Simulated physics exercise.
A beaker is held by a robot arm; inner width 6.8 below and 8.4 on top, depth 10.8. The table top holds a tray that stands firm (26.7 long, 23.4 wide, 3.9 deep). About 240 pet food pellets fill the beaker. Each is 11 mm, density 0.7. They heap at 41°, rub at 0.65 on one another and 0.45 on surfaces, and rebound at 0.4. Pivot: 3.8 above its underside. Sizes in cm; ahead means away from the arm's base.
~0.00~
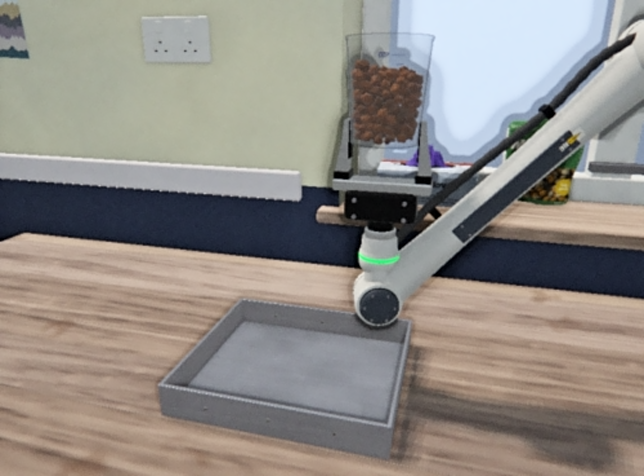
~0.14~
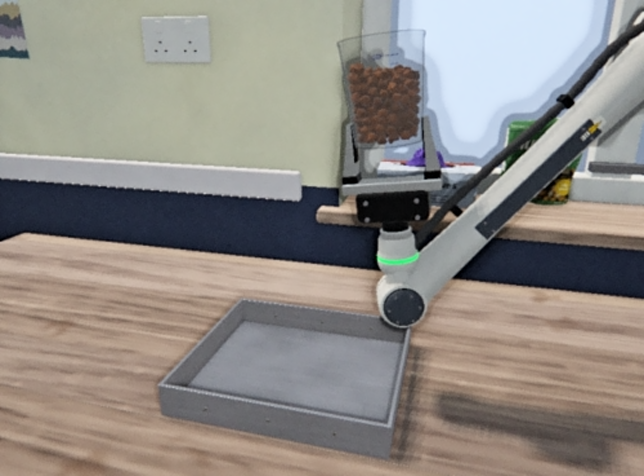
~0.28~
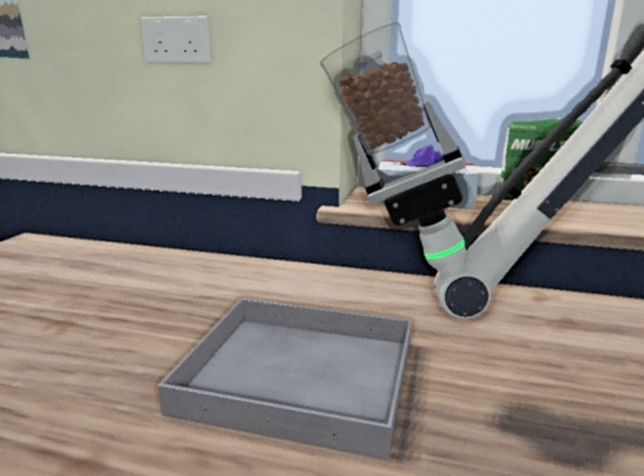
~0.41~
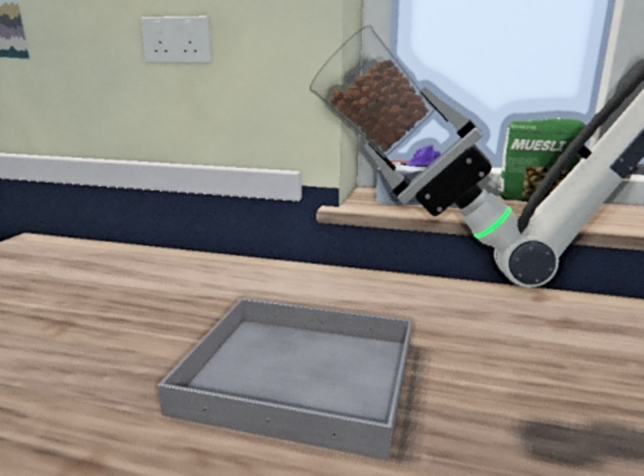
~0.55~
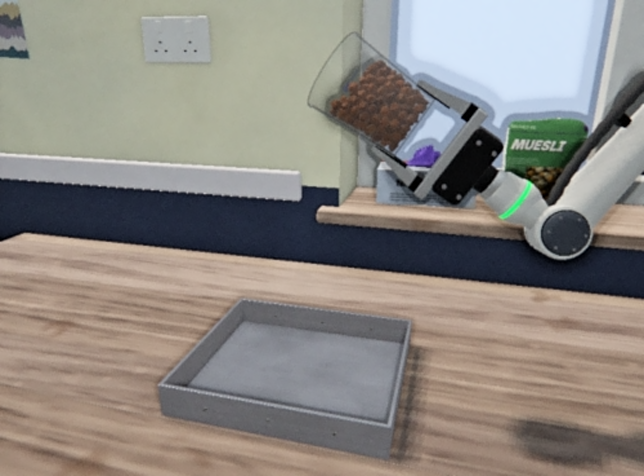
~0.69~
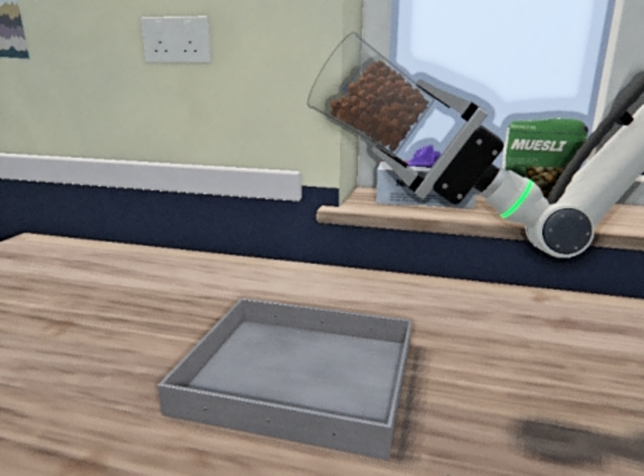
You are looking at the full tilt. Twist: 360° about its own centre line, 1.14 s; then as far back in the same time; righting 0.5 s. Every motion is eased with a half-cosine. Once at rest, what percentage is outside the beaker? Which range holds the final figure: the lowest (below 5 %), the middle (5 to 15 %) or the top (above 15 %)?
It sits in the lowest range, below 5 %.
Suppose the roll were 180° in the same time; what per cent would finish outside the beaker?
Roughly 0 percent, then.
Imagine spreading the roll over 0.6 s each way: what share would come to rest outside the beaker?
Around 0 %.
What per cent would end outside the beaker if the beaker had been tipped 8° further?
Roughly 5 per cent then.
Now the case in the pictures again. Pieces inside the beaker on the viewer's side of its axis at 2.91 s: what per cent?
My guess would be around 50 per cent.
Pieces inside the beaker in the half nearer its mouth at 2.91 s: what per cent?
Roughly 35 %.
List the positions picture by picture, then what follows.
In the first picture, the beaker middle at (387, 93), upright; upper third of the load around (385, 81), from x 355 to 420, top at y 65; 243 in the beaker.
In the second picture, the beaker middle at (385, 93), tipped 7°; upper third of the load around (384, 81), from x 350 to 415, top at y 70.
In the third picture, the beaker middle at (380, 95), tipped 26°; upper third of the load around (382, 84), from x 345 to 420, top at y 65.
In the fourth picture, the beaker middle at (376, 98), tipped 46°; upper third of the load around (383, 86), from x 335 to 425, top at y 65.
In the fifth picture, the beaker middle at (374, 100), tipped 57°; upper third of the load around (381, 88), from x 335 to 425, top at y 65.
In the sixth picture, the beaker middle at (374, 100), tipped 58°; upper third of the load around (381, 88), from x 335 to 425, top at y 65; 243 in the beaker.
After 1.80 s, tipped 58°, highest piece 40 above the table; 243 in the beaker.
After 2.91 s, tipped 58°, highest piece 40 above the table; 243 in the beaker.
After 3.67 s, upright, highest piece 41 above the table; 243 in the beaker.
After 4.37 s, upright, highest piece 41 above the table; 243 in the beaker.
In the end, 243 in the beaker. That is 0 % outside the beaker.
